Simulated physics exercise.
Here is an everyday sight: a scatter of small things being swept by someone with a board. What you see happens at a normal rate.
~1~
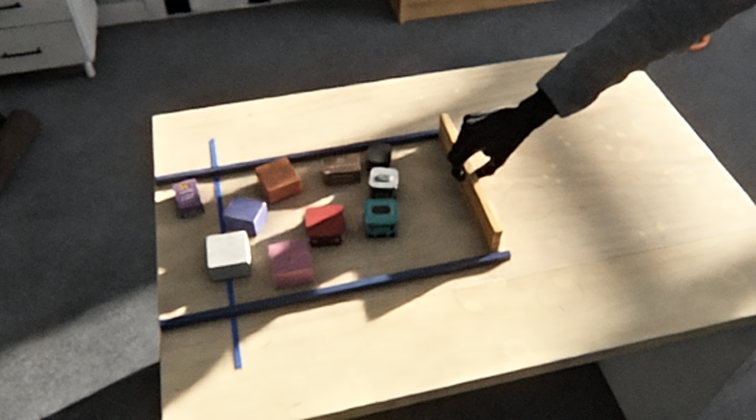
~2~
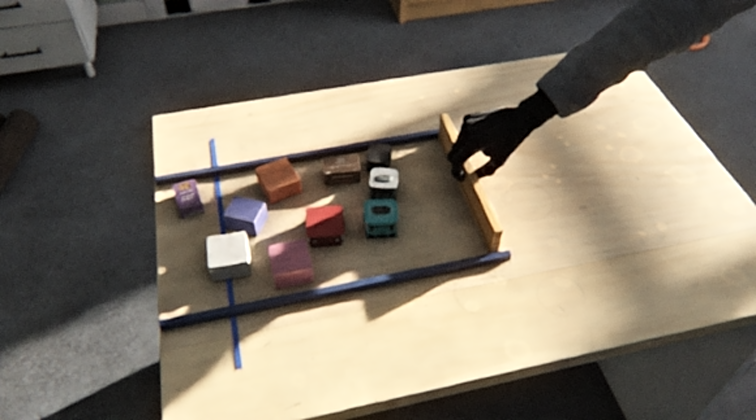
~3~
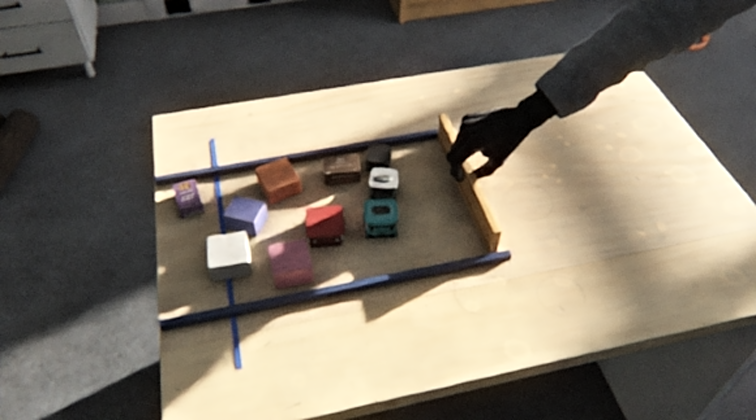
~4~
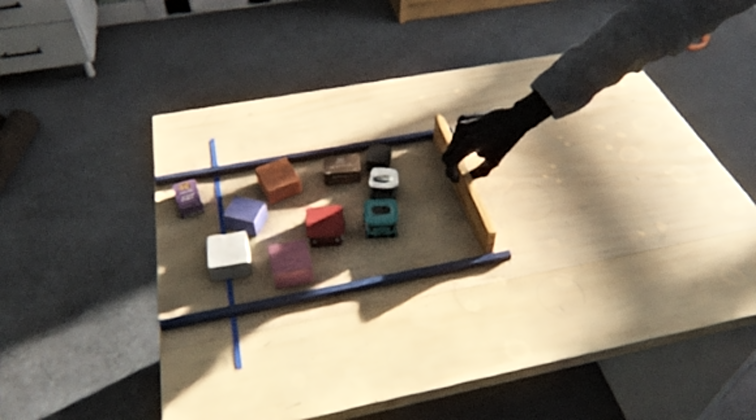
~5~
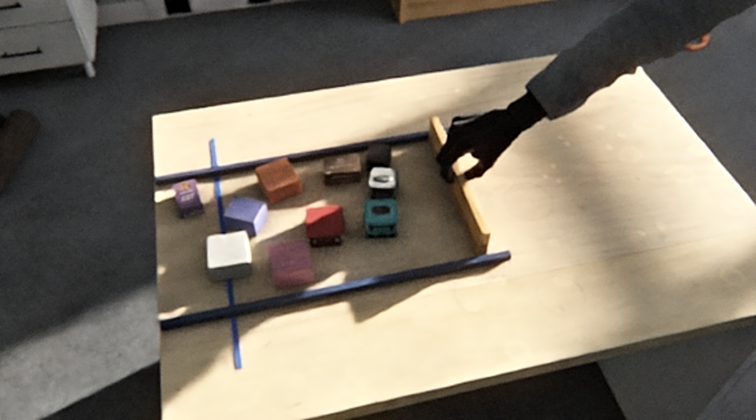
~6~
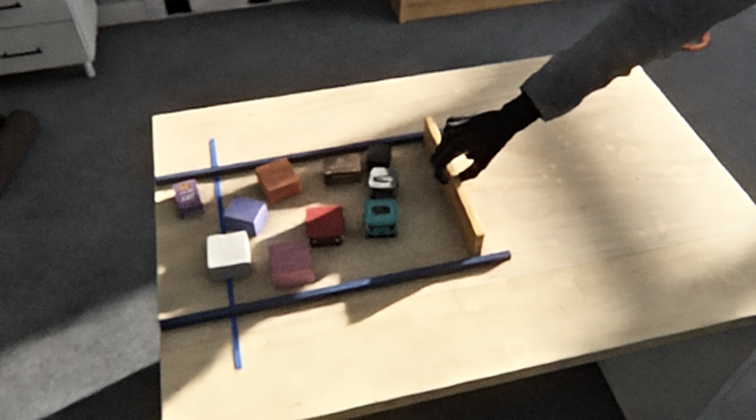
A gloved hand in a grey sleeve grips an upright wooden board on a pale tabletop, seen from above at an angle in a room with a grey floor. Left of it, between dark blue rails and near blue tape, sit scattered white, blue, purple, orange, brown, red, pink, turquoise, grey and black objects. The hand slides the board slightly left while the objects and view stay still.
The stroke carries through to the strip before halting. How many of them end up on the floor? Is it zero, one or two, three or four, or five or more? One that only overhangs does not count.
Three to four tumble.
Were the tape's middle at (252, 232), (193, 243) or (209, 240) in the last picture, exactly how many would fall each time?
In order: 1, 6 and 3.
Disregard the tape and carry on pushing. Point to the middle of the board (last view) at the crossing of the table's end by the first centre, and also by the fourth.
I'd say close to (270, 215), then close to (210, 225).
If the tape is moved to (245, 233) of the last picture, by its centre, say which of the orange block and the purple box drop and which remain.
Orange block still up; purple box down.
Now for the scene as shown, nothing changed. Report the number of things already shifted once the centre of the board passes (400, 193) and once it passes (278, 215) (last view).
First 2, after that 10.
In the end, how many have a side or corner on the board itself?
It ends up touching 4.
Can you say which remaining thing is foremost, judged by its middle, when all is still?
Foremost one: Blue block.
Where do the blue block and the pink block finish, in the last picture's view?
Final centres, in order: Near (158, 225), near (209, 290).
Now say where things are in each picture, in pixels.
Purple box (188, 198); white block (229, 256); blue block (246, 216); board (468, 180); tape (224, 237), in the first frame.
White block (229, 256); brown box (342, 170), in the second frame.
Blue block (246, 216); orange block (278, 180), in the third frame.
Purple box (189, 199); turquoise case (381, 218), in the fourth frame.
White block (229, 256); grey case (384, 185), in the fifth frame.
Purple box (189, 199); white block (229, 256); blue block (246, 216); board (451, 183); tape (224, 237), in the sixth frame.
Soon after, none off yet; purple box at rest near (189, 199); white block at rest near (229, 256); blue block at rest near (246, 216).
At rest, the number that fall off is three or four; fallen, orange block, white block and purple box.
